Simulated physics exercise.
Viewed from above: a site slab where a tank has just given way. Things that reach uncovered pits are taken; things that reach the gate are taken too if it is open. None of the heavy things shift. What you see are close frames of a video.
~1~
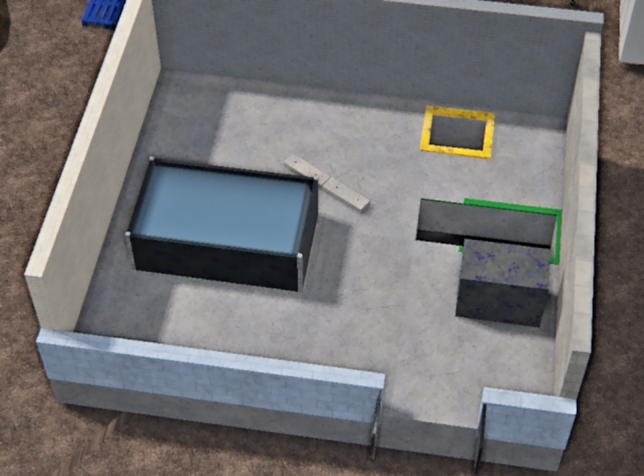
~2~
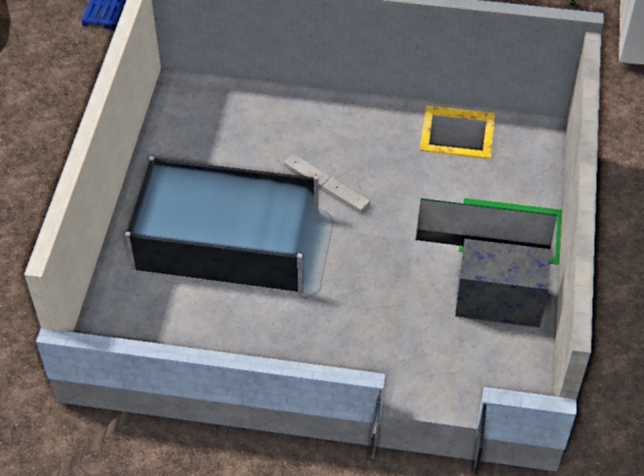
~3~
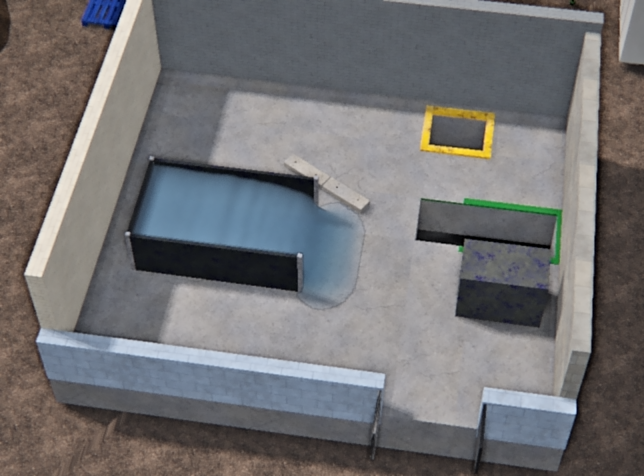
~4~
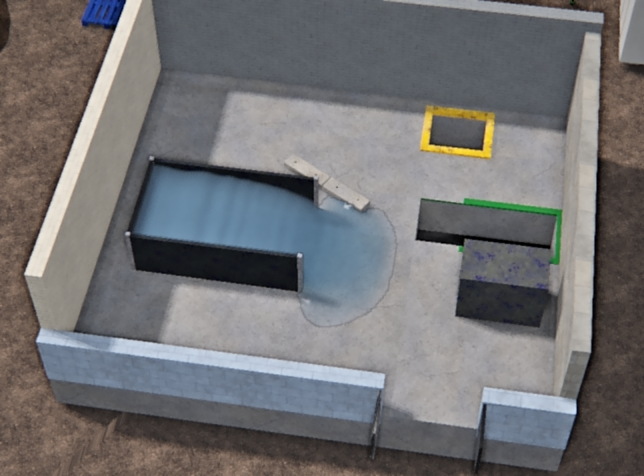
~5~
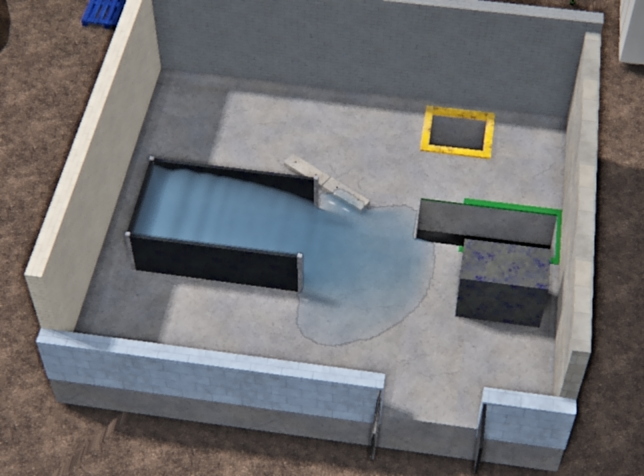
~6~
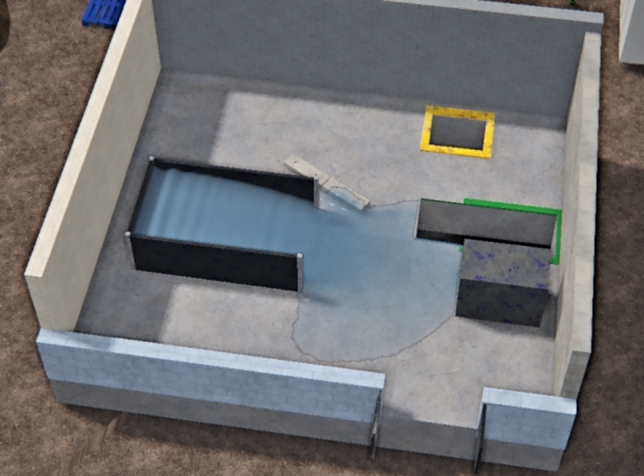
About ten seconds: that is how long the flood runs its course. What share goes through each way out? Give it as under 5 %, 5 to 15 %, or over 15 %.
Shares - through the gate, over 15 %; through the yellow pit, under 5 %; through the green pit, over 15 %.
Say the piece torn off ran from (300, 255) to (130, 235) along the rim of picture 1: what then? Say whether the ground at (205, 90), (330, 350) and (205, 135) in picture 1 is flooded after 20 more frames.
First point swamped, second point swamped, third point swamped.
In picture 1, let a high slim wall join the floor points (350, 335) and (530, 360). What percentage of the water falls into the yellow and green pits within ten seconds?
I'd say the yellow pit takes roughly 0 %, the green pit roughly 70 %.
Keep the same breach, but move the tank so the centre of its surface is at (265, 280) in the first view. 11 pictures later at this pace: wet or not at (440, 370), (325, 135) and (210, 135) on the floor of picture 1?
In sequence: Inundated, next unflooded, then unflooded.
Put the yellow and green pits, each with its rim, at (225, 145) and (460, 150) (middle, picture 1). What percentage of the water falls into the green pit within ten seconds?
Share, green pit, approx.: 40 in a hundred.
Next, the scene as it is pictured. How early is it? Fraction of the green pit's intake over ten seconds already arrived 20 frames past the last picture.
By then roughly 60 percent of the ten-second total is in.
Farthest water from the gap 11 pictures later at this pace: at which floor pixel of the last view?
I'd say around (549, 424).
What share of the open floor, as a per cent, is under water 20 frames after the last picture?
Roughly 35 percent, I reckon.
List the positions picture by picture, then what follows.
The open tank at (224, 210) is whole and still, in the first picture.
Water pours out at (307, 241) and has run to (302, 295), in the second picture.
Water pours out at (307, 242) and has run to (332, 302), in the third picture.
Water pours out at (307, 243) and has run to (349, 317), in the fourth picture.
The front is at (425, 283), out from the gap at (307, 243), in the fifth picture.
The front is at a hidden place, out from the gap at (307, 244), in the sixth picture.
A moment on, water covers 30 % of the floor; the gate 0 %, the yellow pit 0 %, the green pit 7 %.
Next, water covers 35 % of the floor; the gate 1 %, the yellow pit 0 %, the green pit 19 %.
Then, water covers 35 % of the floor; the gate 8 %, the yellow pit 0 %, the green pit 33 %.
Later, water covers 40 % of the floor; the gate 17 %, the yellow pit 0 %, the green pit 46 %.
In the end, water covers 55 % of the floor; the gate 23 %, the yellow pit 0 %, the green pit 54 %.
